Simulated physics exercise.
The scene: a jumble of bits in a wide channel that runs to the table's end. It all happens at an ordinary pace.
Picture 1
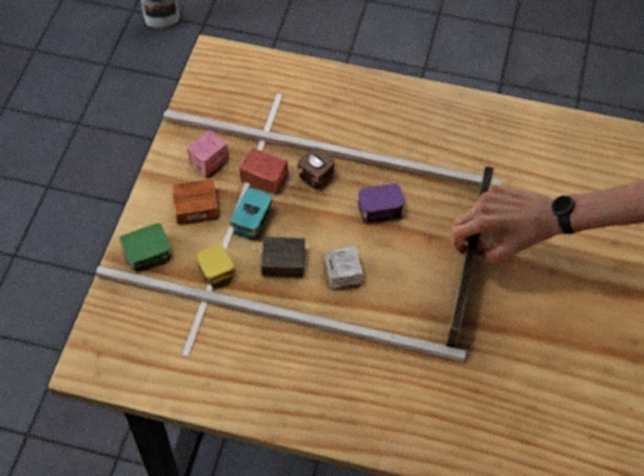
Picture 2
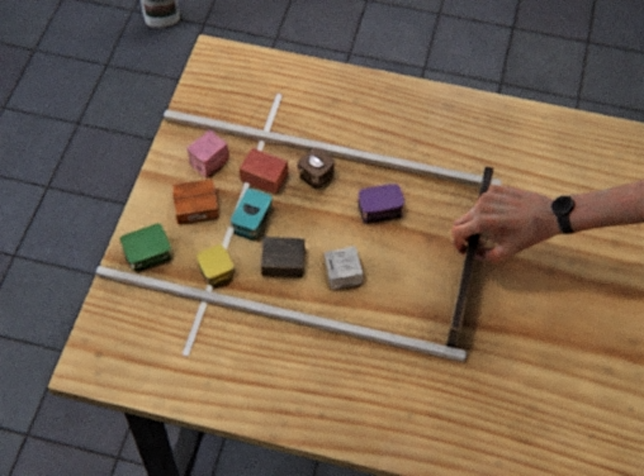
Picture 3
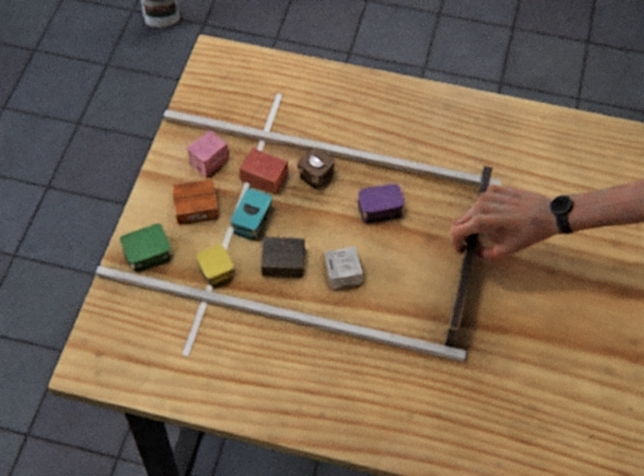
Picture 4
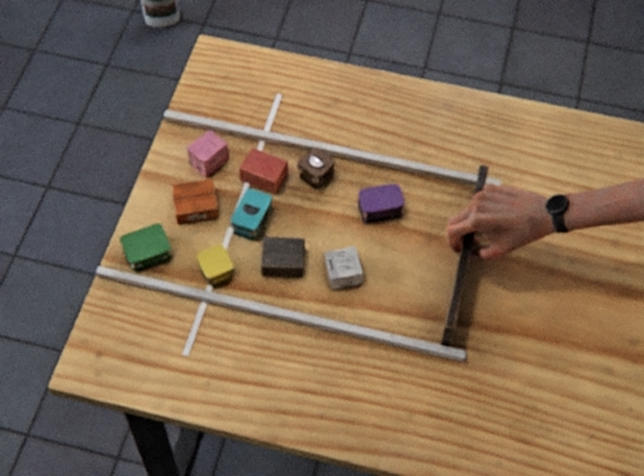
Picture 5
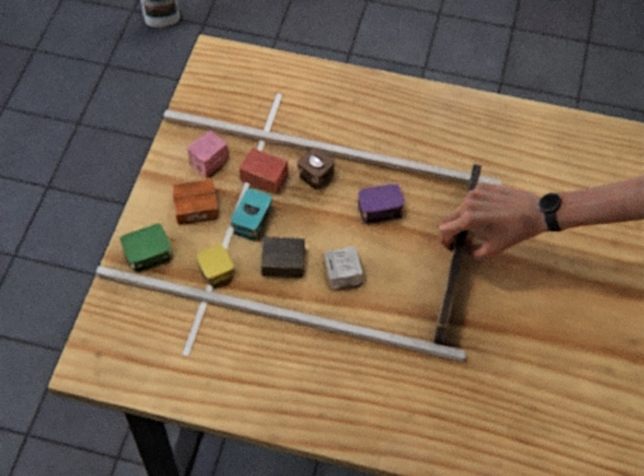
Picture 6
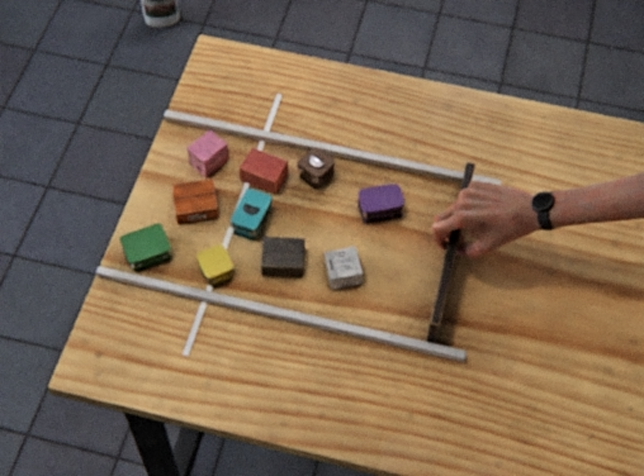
On a wooden table, a hand slides a dark board slightly left toward scattered colourful blocks.
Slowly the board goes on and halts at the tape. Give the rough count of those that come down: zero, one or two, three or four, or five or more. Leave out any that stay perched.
The number that fall off is zero.
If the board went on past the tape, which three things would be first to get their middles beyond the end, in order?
The order is the pink box, then the green case, then the orange box.
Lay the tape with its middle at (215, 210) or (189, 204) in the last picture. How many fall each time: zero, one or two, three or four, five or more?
Taking them in turn, just one or two; either three or four.
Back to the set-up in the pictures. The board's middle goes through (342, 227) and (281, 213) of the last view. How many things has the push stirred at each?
4 and 9.
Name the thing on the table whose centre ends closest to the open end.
That is the pink box.
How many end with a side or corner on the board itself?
That makes 5.
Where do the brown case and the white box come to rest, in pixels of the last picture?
The brown case stops around (246, 143); the white box around (211, 233).
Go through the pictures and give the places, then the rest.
In the first picture, green case (146, 248); pink box (208, 154); orange box (195, 201); board (471, 255); tape (236, 215).
In the second picture, pink box (208, 154); brown case (317, 169).
In the third picture, orange box (195, 201); purple case (381, 204).
In the fourth picture, green case (146, 248); black block (283, 257).
In the fifth picture, pink box (208, 154); yellow case (216, 266).
In the sixth picture, green case (146, 248); pink box (208, 154); orange box (195, 201); board (452, 251); tape (236, 215).
A little later, none off yet; green case at rest near (146, 248); pink box at rest near (208, 154); orange box at rest near (195, 201).
When it is over, the number that fall off is zero.
